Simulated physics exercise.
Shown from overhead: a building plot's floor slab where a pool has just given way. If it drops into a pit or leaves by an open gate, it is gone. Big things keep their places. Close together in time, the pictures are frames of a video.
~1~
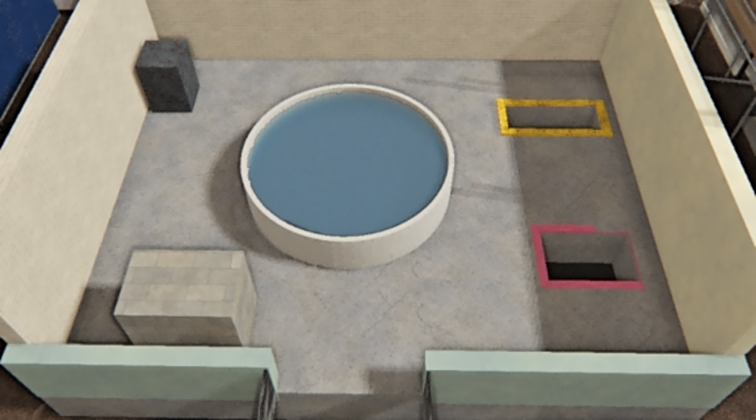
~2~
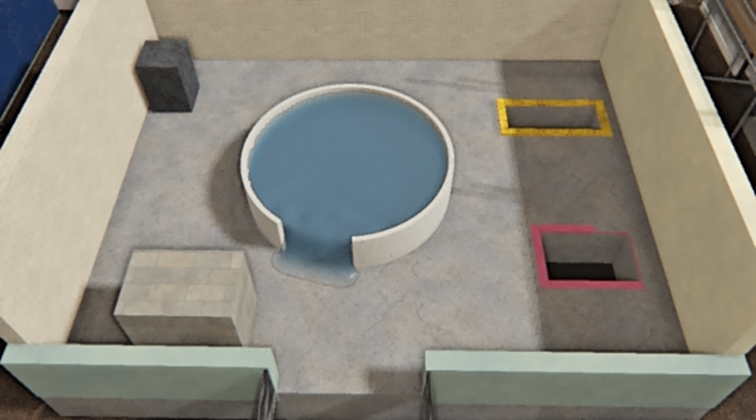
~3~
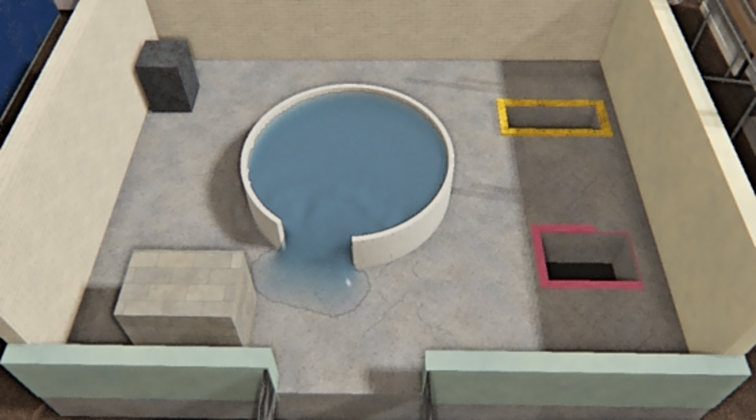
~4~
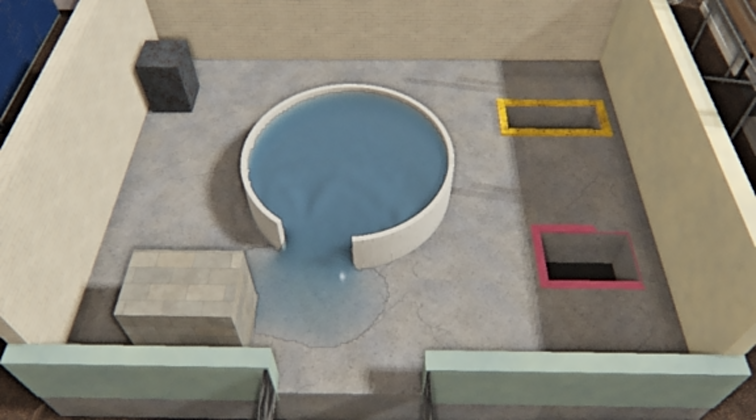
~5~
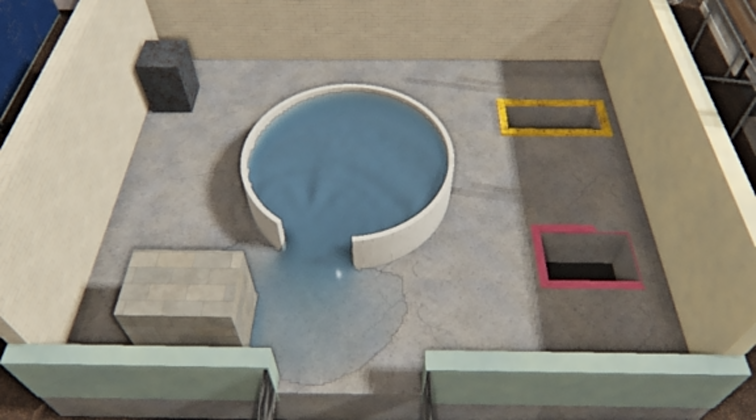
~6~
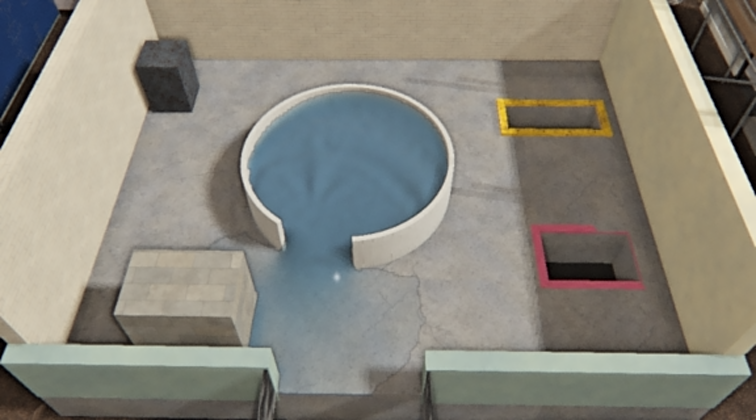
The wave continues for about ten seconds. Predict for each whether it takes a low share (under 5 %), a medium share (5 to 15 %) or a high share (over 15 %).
Prediction: The gate takes a high share; the pink pit takes a low share; the yellow pit takes a low share.
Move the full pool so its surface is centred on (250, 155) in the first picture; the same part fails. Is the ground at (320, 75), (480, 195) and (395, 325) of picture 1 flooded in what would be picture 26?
Taking them as they were asked, they come out bone dry, soaked, soaked.
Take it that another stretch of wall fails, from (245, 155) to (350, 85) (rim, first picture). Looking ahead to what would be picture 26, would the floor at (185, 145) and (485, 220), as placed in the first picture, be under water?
The first ends up soaked, the second ends up unsoaked.
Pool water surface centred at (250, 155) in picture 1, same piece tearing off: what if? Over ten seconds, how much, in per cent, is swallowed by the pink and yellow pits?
After ten seconds: Pink pit at 14 percent, yellow pit at 0 percent.
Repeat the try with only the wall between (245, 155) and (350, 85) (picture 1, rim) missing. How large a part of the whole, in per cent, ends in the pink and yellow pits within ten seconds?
The pink pit takes 4 per cent and the yellow pit 6 per cent.
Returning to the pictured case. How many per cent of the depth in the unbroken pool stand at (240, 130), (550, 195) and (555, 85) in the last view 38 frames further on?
In that order: 8, 0 and 0 per cent.
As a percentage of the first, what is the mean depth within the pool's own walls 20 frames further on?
60 percent or thereabouts.
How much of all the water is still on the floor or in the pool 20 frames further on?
Some 82 parts in a hundred have not run off.
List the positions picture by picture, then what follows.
In the first picture, still water in the round tank at (348, 158).
In the second picture, water pours out at (317, 254) and has run to (280, 255).
In the third picture, the front is at (260, 280), out from the gap at (317, 255).
In the fourth picture, the front is at (257, 326), out from the gap at (317, 255).
In the fifth picture, the front is at a hidden place, out from the gap at (317, 255).
In the sixth picture, water pours out at (317, 254) and has run to a hidden place.
A moment on, water covers 15 % of the floor; the gate 3 %, the pink pit 0 %, the yellow pit 0 %.
Next, water covers 20 % of the floor; the gate 9 %, the pink pit 0 %, the yellow pit 0 %.
Then, water covers 25 % of the floor; the gate 19 %, the pink pit 0 %, the yellow pit 0 %.
Later, water covers 45 % of the floor; the gate 32 %, the pink pit 0 %, the yellow pit 0 %.
In the end, water covers 60 % of the floor; the gate 44 %, the pink pit 0 %, the yellow pit 0 %.
